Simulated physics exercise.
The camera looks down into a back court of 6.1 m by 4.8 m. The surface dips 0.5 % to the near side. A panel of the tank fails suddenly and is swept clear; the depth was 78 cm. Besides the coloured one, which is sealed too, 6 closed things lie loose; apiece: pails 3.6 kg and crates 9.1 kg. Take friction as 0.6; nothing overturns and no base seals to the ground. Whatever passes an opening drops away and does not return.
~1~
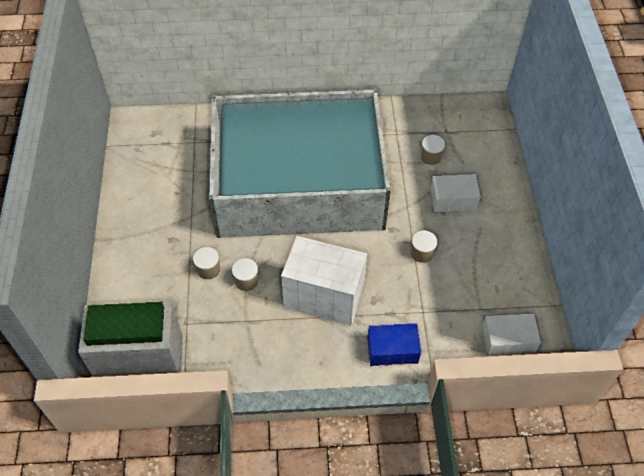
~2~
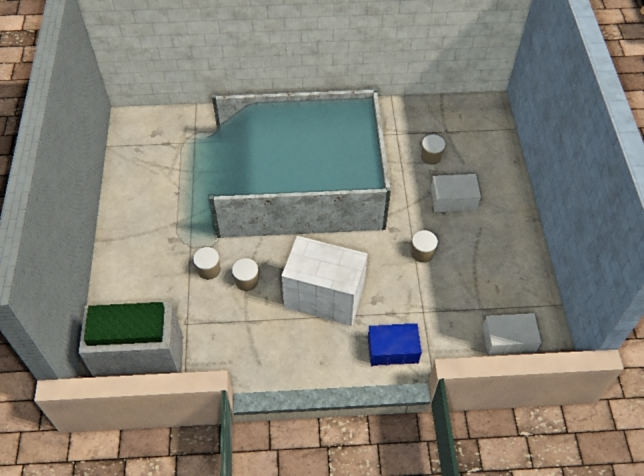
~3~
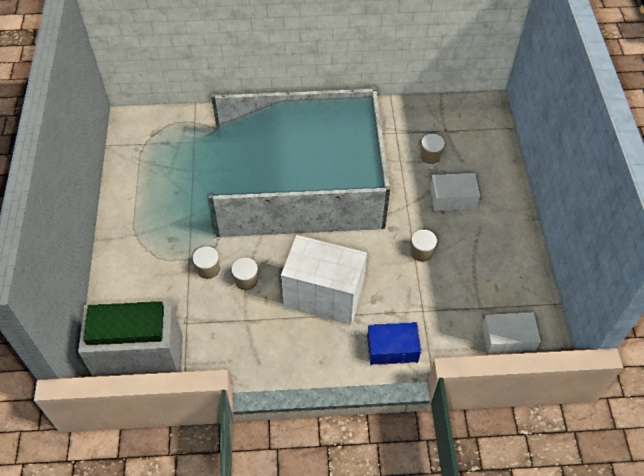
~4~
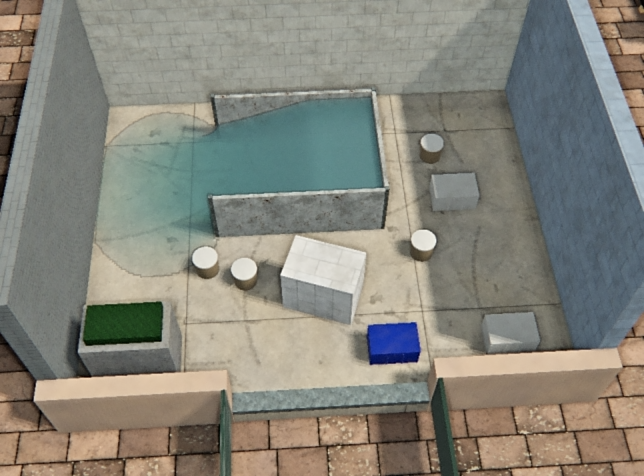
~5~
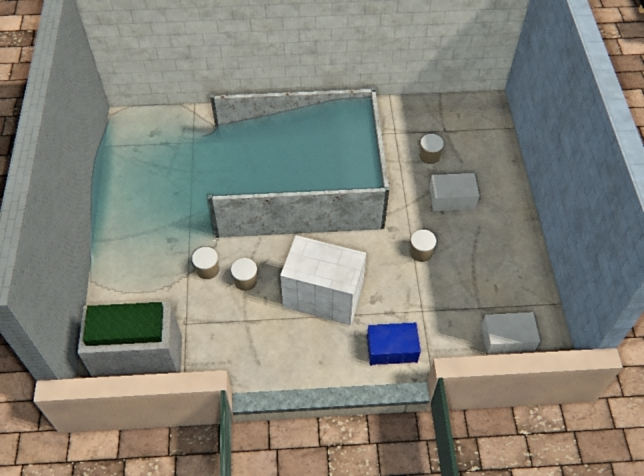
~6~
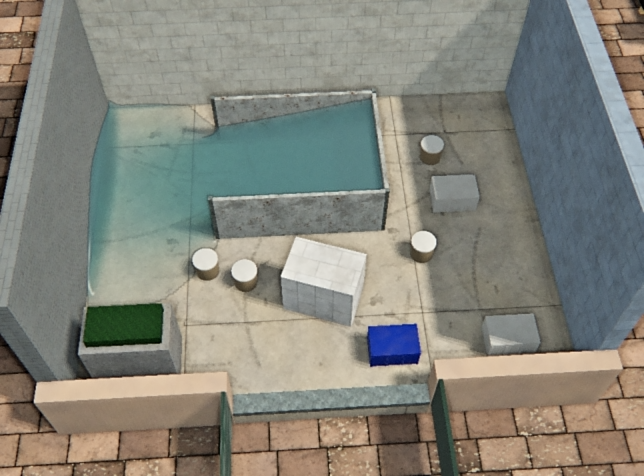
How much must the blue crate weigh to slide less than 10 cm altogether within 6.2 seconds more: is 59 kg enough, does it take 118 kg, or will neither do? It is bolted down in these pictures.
Verdict: The lower weight is enough.
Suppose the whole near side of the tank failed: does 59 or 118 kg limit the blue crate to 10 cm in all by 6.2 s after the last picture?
In that case the smaller load will do.
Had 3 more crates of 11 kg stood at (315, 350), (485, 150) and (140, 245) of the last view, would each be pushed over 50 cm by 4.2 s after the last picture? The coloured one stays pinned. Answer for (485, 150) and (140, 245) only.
In turn: More, more.
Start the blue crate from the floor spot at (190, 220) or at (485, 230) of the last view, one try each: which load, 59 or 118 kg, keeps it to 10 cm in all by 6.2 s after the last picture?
In turn: It takes the larger; either load holds.
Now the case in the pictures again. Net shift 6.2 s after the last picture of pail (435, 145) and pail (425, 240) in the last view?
In that order: 5 cm, 200 cm.
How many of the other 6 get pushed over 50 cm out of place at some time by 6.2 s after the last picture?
That makes 5.
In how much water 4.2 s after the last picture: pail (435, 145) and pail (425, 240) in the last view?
About 1 and 13 cm.
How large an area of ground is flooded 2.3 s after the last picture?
About 20 m2.
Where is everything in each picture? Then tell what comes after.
The first picture shows the blue crate at (395, 339) rests on the ground; water covers 3.7 m2; 0 of 7 have shifted.
The second picture shows the blue crate at (395, 339) rests on the ground; water covers 4.8 m2; 0 of 7 have shifted.
The third picture shows the blue crate at (395, 338), on the bottom; water covers 6.2 m2; 0 of 7 have shifted.
The fourth picture shows the blue crate at (394, 338) rests on the ground; water covers 7.9 m2; 0 of 7 have shifted.
The fifth picture shows the blue crate at (394, 338) rests on the ground; 8.6 m2 under water; 0 of 7 have shifted.
The sixth picture shows the blue crate at (394, 339), on the bottom; 9.0 m2 under water; 0 of 7 have shifted.
Then, 0.6 s after the last picture the blue crate would be 0 cm from its start with 59 kg and 0 cm from its start with 118 kg; 0 cm of water round it then.
Then, 2.3 s after the last picture the blue crate would be 0 cm from its start with 59 kg and 0 cm from its start with 118 kg; 7 cm of water round it then.
Then, 4.2 s after the last picture the blue crate would be 0 cm from its start with 59 kg and 0 cm from its start with 118 kg; 5 cm of water round it then.
Then, 6.2 s after the last picture the blue crate would be 0 cm from its start with 59 kg and 0 cm from its start with 118 kg; 8 cm of water round it then.
